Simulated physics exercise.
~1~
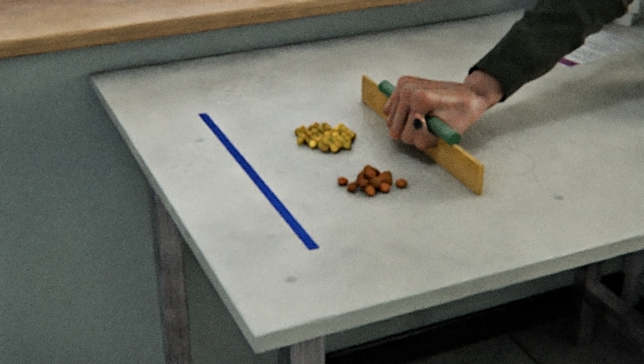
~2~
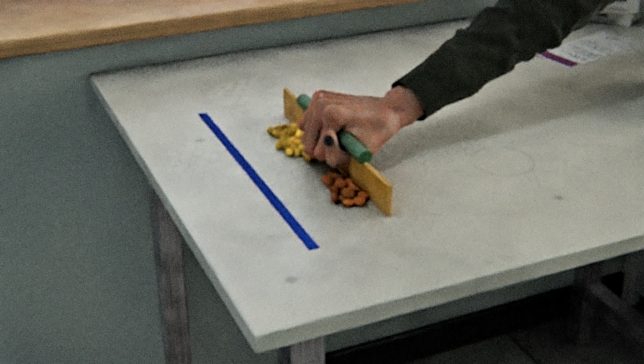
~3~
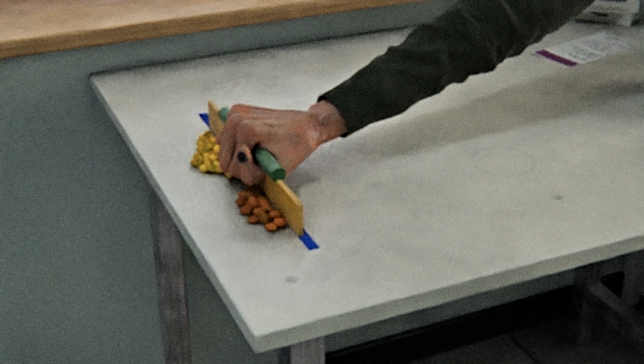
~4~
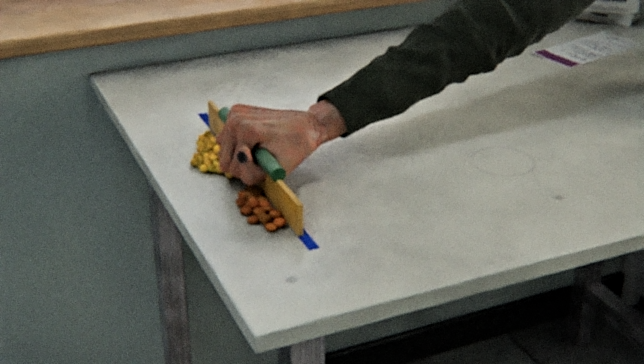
At first, a hand in a dark sleeve holds a flat scraper with a green handle upright on a pale table, to the right of a yellow heap and a reddish-brown heap of small, loose pieces. A strip of blue tape lies farther left, near the table's edge. The hand pushes the scraper left until it meets both heaps and gathers them along its face. It keeps sweeping them left, carrying the pieces across the tape. The scraper then stops at the blue strip and stays there, with both heaps resting just beyond it, still on the table.
